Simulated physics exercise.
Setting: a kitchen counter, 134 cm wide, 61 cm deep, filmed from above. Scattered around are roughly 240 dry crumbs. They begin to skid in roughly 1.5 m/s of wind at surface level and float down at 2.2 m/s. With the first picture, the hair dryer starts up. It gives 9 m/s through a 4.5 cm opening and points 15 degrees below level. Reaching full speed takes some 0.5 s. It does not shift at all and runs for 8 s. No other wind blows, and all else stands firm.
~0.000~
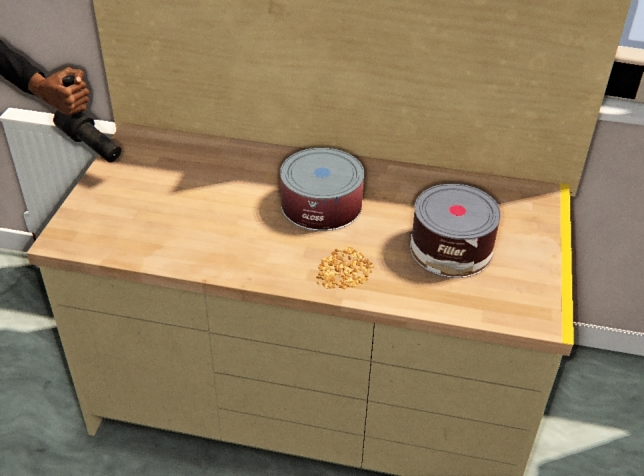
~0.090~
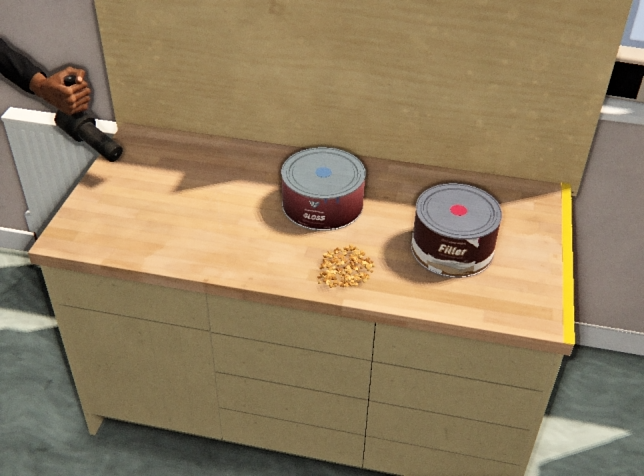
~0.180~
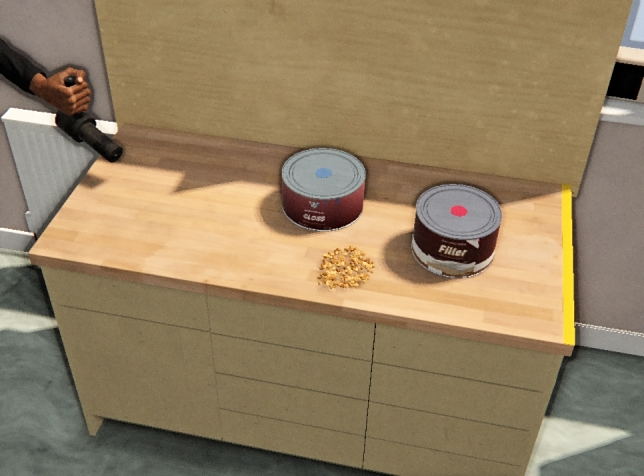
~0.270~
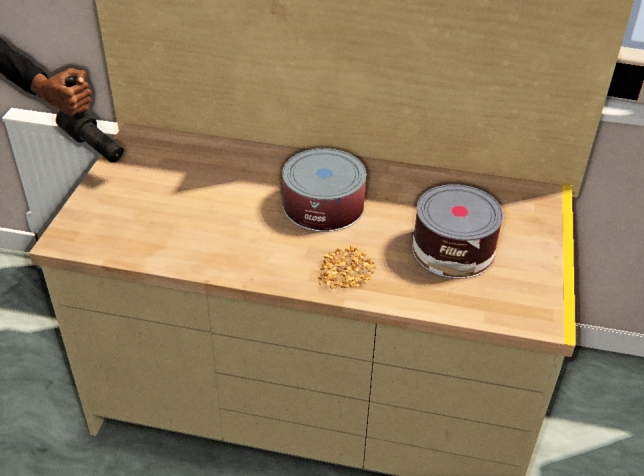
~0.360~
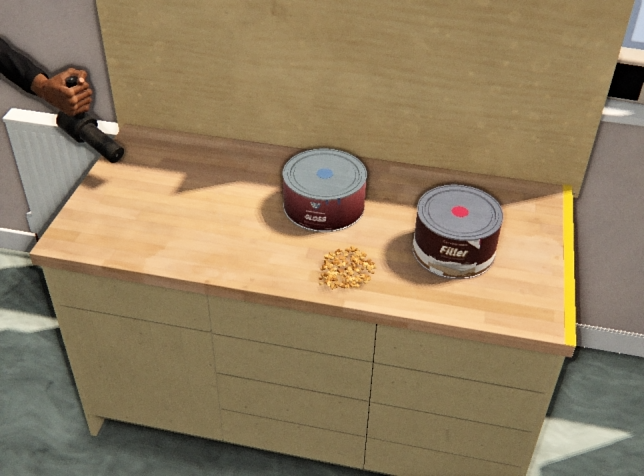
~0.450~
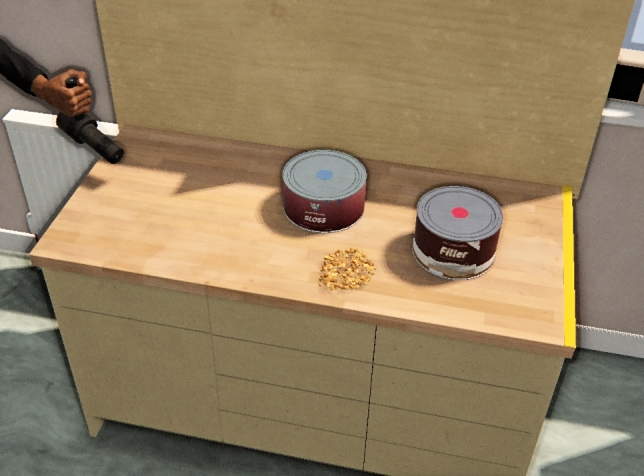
Nothing moved on the wooden counter, where a small heap of golden crumbs lay in front of two dark red tins while a hand at the left held a black hair dryer pointed towards them.
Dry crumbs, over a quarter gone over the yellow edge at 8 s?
Over a quarter gone: Yes.
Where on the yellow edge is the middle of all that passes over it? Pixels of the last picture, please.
Roughly at pixel (575, 325).
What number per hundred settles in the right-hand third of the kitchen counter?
It comes out near 2 in a hundred.
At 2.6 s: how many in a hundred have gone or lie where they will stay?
Near 100 %.
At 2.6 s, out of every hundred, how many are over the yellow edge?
About 40 %.
After 1.6 s, 37 % are over the yellow edge; 96 % have settled or left.
After 2.6 s, 38 % are over the yellow edge; 98 % have settled or left.
After 4.4 s, 39 % are over the yellow edge; 98 % have settled or left.
After 8.0 s, at the end, 39 % are over the yellow edge.
